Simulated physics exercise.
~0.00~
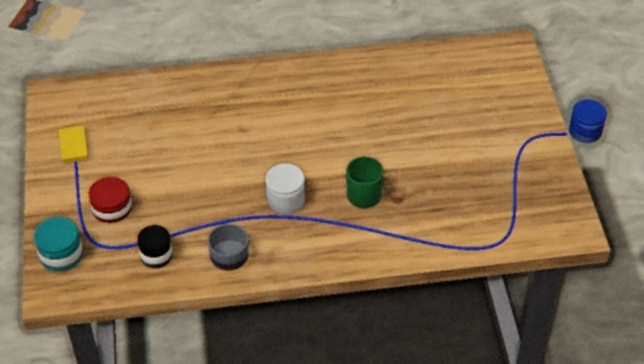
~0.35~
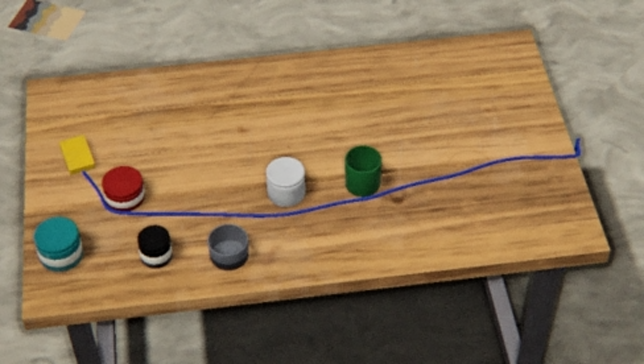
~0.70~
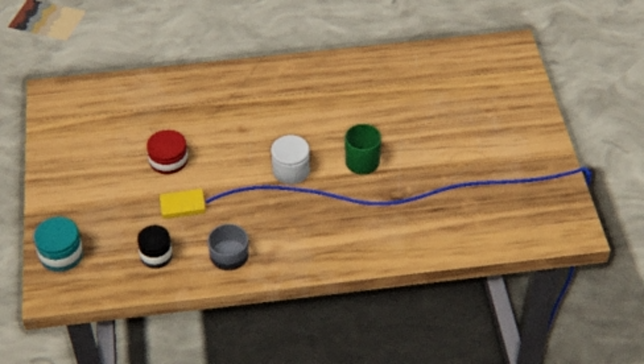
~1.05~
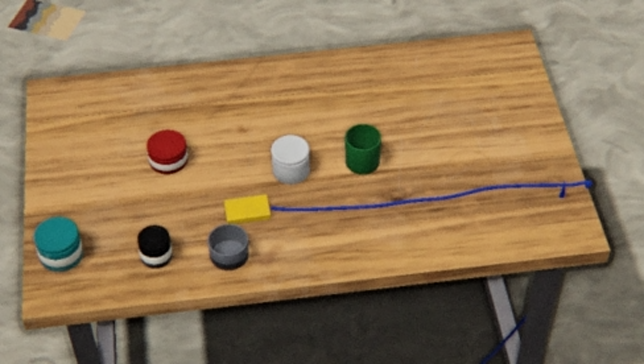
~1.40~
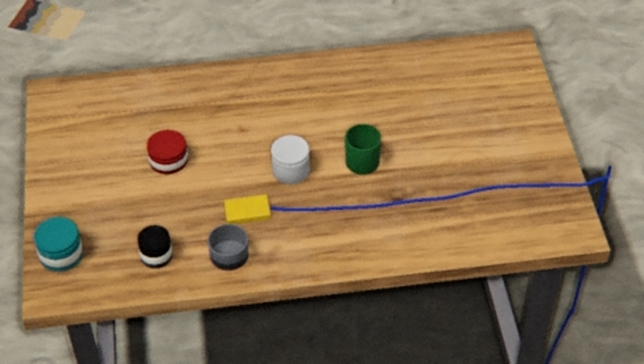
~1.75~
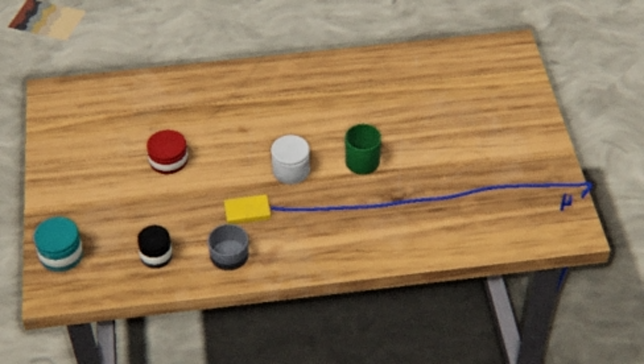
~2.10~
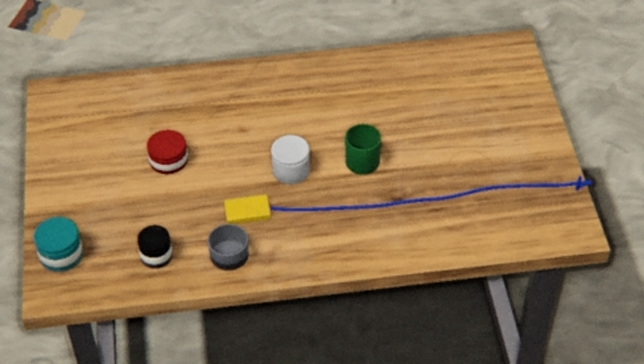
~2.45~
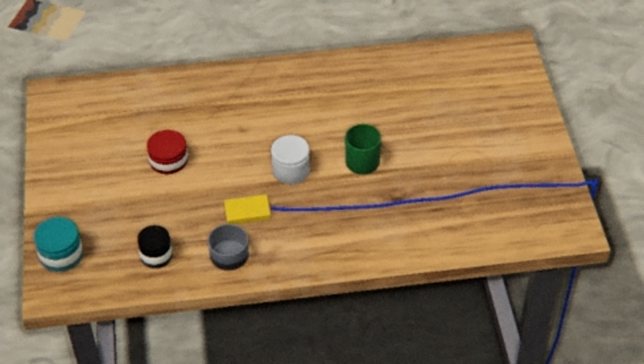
The clip opens on a wooden table holding a yellow phone, several canisters, mugs and a white tub, with a blue speaker just off the right edge, joined to the phone by a winding blue cable. The speaker drops out of view and the cable pulls tighter, sweeping the red canister, white tub and green mug upward. The phone is dragged down and to the right, past the red canister. It slides a little farther and stops above the grey mug. The cable's far end flicks about at the right edge, while everything on the tabletop stays put.
